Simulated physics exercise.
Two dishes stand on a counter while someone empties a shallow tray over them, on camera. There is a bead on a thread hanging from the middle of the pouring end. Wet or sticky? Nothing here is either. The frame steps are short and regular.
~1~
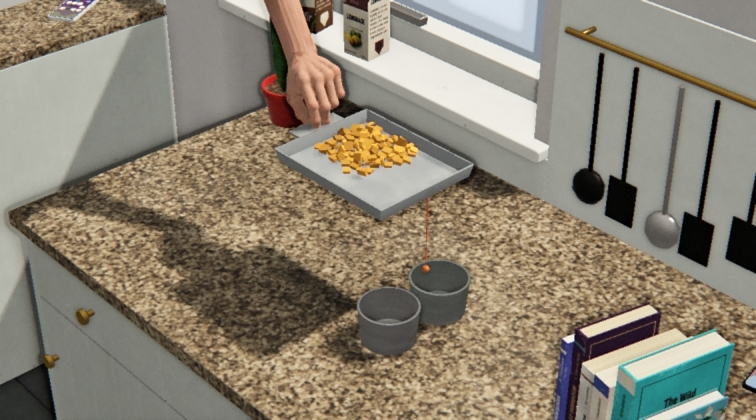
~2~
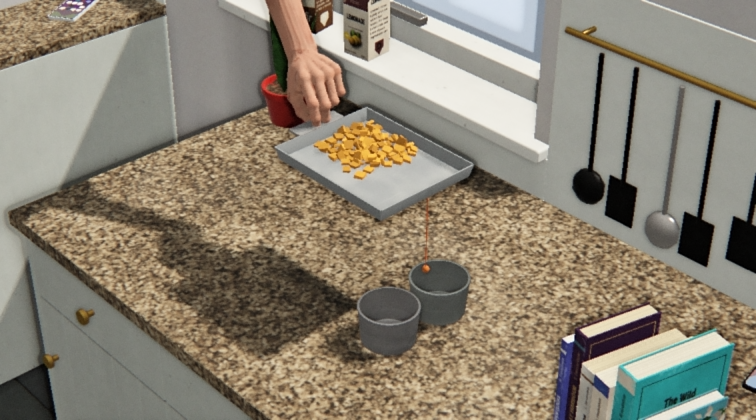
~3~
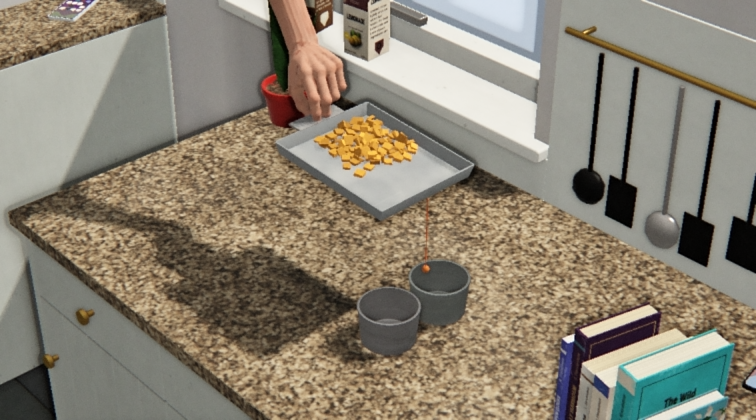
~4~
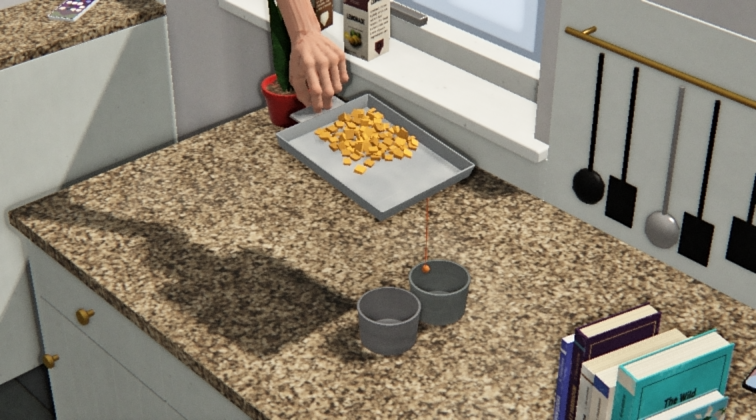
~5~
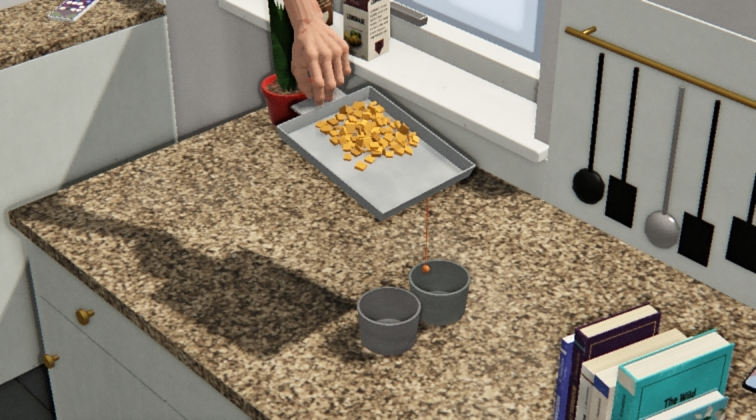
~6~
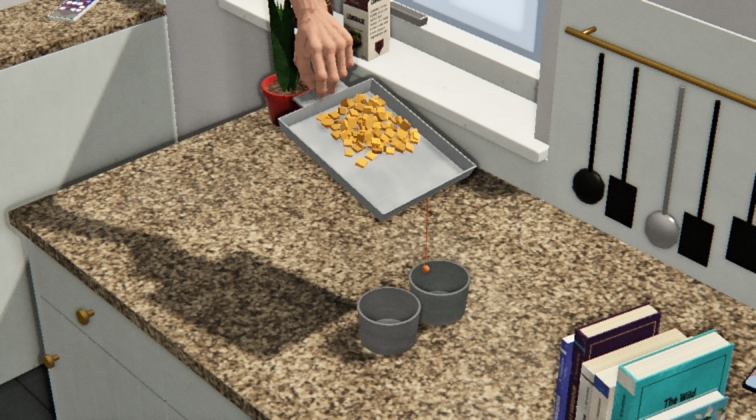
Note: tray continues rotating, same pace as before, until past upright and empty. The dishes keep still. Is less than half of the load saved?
Yes, less than half is saved.
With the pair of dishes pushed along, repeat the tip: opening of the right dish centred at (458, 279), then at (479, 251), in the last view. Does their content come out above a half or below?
The first try: Above a half. The second: Less than half.
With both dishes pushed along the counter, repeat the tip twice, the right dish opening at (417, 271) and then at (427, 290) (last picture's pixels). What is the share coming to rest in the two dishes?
Approximately 0 percent, followed by approximately 30 percent.
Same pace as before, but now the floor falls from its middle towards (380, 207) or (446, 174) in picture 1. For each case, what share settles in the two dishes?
Lab note: Try one about 80 %, try two 10 %.
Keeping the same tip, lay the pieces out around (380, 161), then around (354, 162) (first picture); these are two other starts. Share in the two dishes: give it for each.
In order, about 20 and 30 in a hundred.
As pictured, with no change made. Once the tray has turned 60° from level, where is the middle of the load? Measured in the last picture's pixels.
Look close to (431, 186) in the last picture.
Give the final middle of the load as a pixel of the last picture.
Around (454, 330).
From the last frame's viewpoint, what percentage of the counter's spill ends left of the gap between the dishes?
Left share: Close to 10 %.
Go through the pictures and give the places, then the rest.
The first picture shows corners of the pouring end (381, 208) and (469, 164), level; middle of the load (364, 149), small crackers; left dish (410, 333); right dish (460, 303); bead on its thread (425, 269).
The second picture shows corners of the pouring end (381, 208) and (469, 164), level; middle of the load (364, 147).
The third picture shows corners of the pouring end (382, 208) and (470, 164), tipped barely, level across its low end; middle of the load (364, 144).
The fourth picture shows corners of the pouring end (382, 209) and (470, 165), tipped a little, level across its low end; middle of the load (365, 138).
The fifth picture shows corners of the pouring end (383, 210) and (471, 165), tipped a little, level across its low end; middle of the load (366, 133).
The sixth picture shows corners of the pouring end (384, 211) and (472, 165), tipped clearly, level across its low end; middle of the load (367, 127); left dish (410, 333); right dish (460, 303).
Just after the last frame, tray tipped steeply; almost all on the tray; about a tenth in the air.
A moment on, tray tipped right over; the larger part on the tray; just a few in the left dish; just a few in the right dish; roughly a quarter outside both.
Further on, tray tipped past a quarter turn; about a tenth in the left dish; about a tenth in the right dish; the larger part outside both.
When it is over, tray tipped past a quarter turn; about a tenth in the left dish; about a tenth in the right dish; the larger part outside both.
